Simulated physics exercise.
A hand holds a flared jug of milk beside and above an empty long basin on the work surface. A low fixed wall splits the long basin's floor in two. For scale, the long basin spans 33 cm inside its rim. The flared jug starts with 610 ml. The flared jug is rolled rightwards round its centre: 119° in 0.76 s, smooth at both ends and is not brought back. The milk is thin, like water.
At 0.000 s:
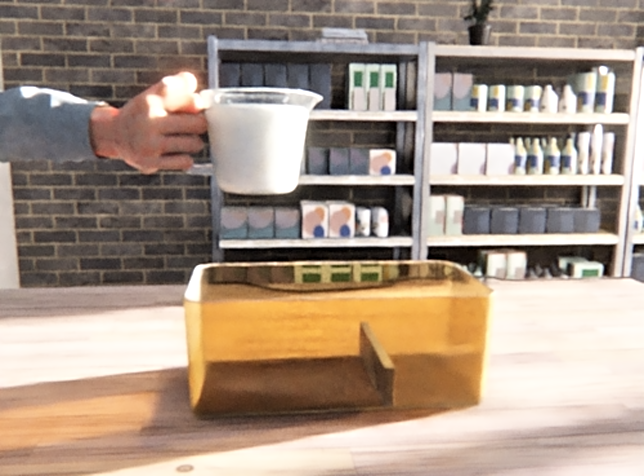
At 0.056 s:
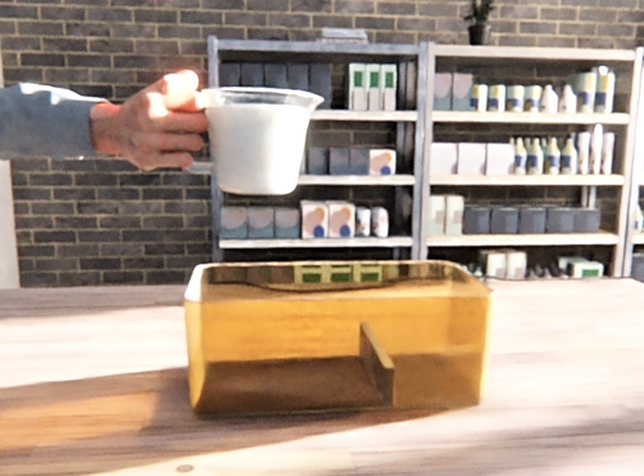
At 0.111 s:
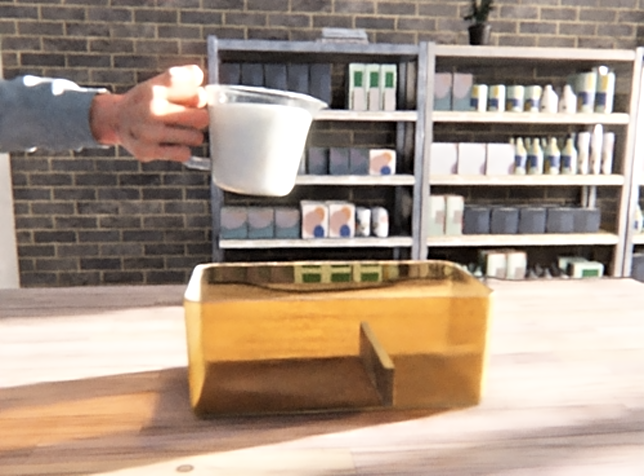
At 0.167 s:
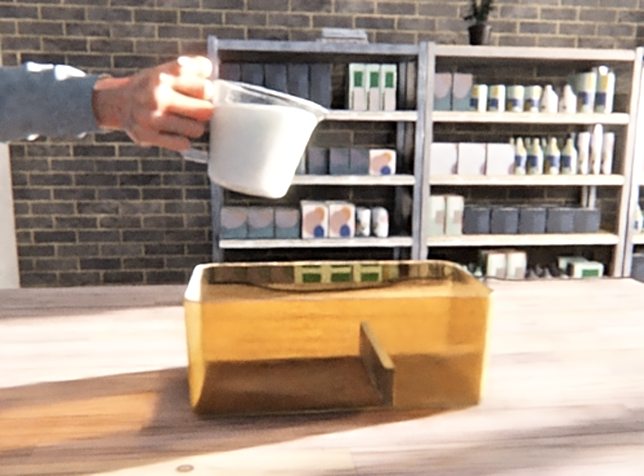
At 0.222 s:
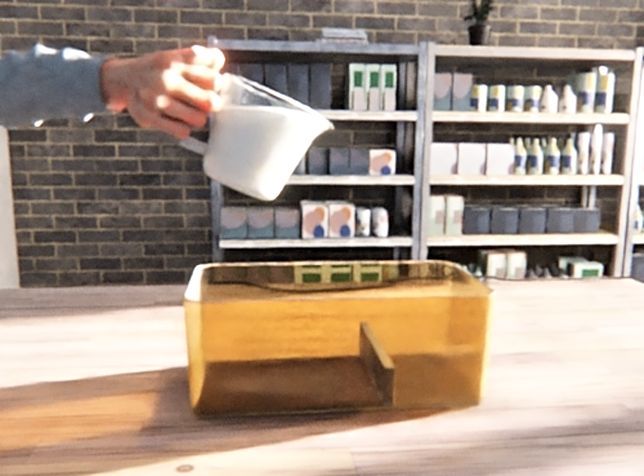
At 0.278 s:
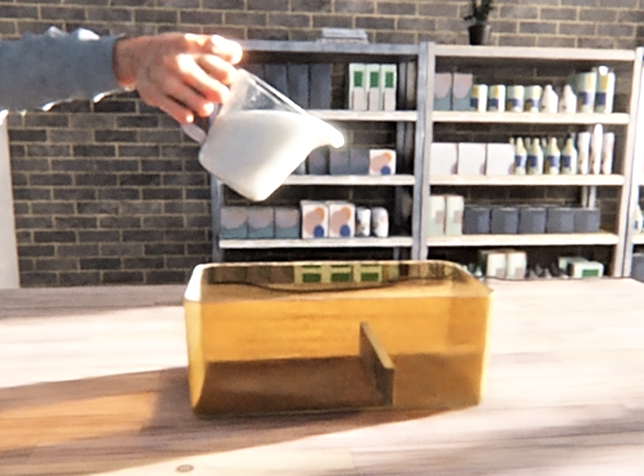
A hand in a grey-blue sleeve reaches in from the left, holding a clear flared jug of white milk above an empty, see-through amber basin with a low inner wall. The basin sits on a sunlit wooden surface, viewed from the front, before shelves of boxes and bottles and a dark brick wall. The hand tilts the jug rightwards, slowly then further, and milk reaches its right lip while the camera stays still.
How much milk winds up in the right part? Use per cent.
About 33 per cent.
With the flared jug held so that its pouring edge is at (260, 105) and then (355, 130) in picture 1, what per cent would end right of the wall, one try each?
First 10, then 65 per cent.
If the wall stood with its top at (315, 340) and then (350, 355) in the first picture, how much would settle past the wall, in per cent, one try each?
In turn about 90 and 65 per cent.
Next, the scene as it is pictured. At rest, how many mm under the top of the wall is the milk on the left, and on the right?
Some 32 mm on the left and 32 mm on the right.
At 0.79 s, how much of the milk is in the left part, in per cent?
Near 62 in a hundred.
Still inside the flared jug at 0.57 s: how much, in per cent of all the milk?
About 34 per cent.
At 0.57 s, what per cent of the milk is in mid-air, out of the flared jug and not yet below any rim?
Near 32 in a hundred.
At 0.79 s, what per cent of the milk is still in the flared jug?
Near 1 in a hundred.
By 0.57 s the tilt is 102° and 34 per cent is still to pour, 10 is left of the wall and 24 right of it.
By 0.79 s the tilt is 119° and 1 per cent is still to pour, 62 is left of the wall and 31 right of it.
By 1.01 s the tilt is 119° and 0 per cent is still to pour, 64 is left of the wall and 33 right of it.
By 1.26 s the tilt is 119° and 0 per cent is still to pour, 65 is left of the wall and 33 right of it.
At rest 65 per cent lies left of the wall, 33 right of it and 2 outside.
